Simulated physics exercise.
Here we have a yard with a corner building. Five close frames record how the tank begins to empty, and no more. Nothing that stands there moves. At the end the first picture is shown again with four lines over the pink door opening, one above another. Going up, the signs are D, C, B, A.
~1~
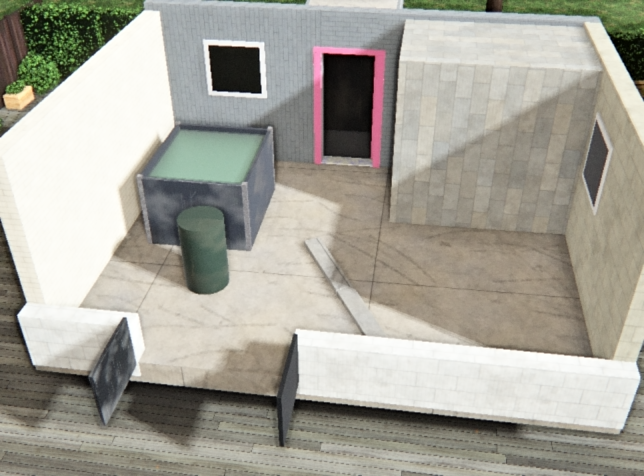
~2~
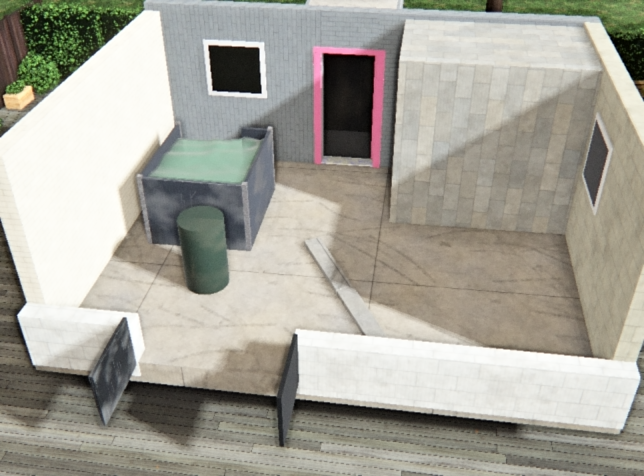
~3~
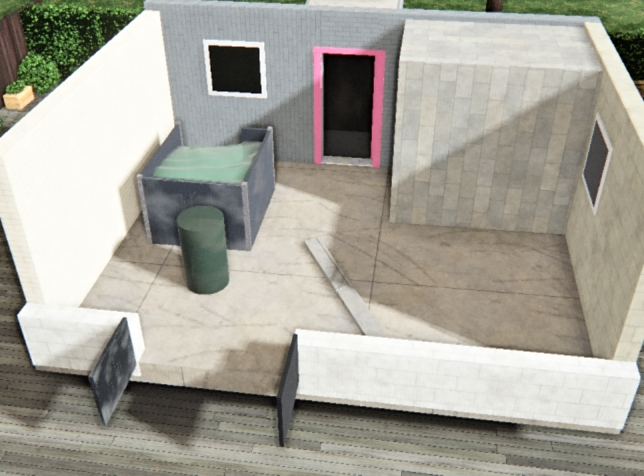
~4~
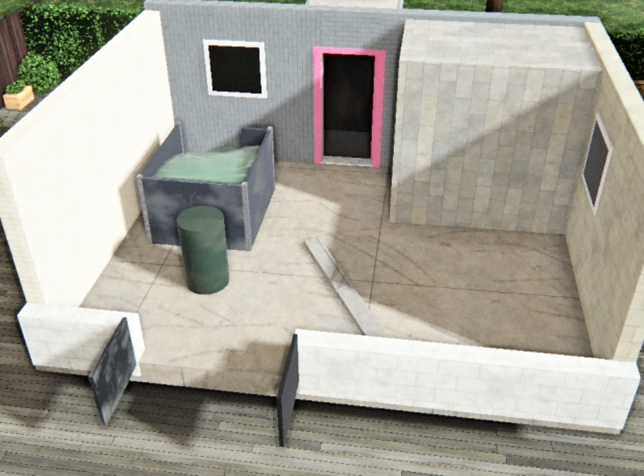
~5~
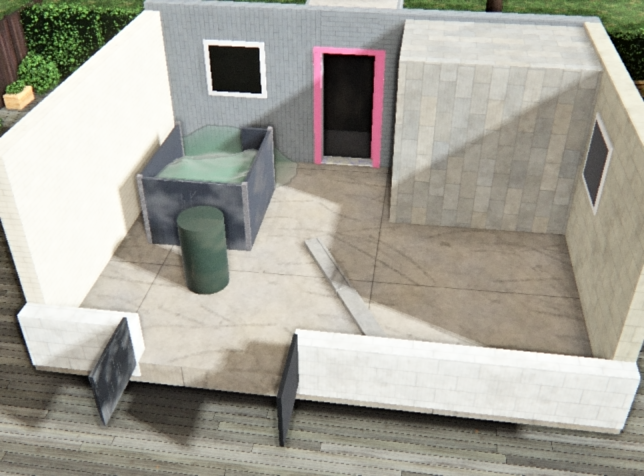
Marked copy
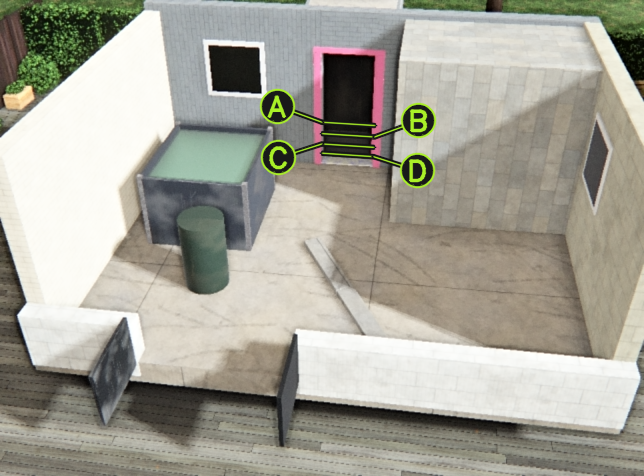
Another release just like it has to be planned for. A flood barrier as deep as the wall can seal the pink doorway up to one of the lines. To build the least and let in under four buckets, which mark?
Use mark D.
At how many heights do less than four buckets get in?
All of them.
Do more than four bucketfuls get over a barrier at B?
No, that is safe.
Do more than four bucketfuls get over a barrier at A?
No, that is safe.
On the marked copy, A at (348, 123); B at (348, 135); C at (347, 145); D at (347, 154); from the bottom up D, C, B, A.
Choosing A, nothing gets over.
Choosing B, nothing gets over.
Choosing C, nothing gets over.
Choosing D, a bucket or two gets in.
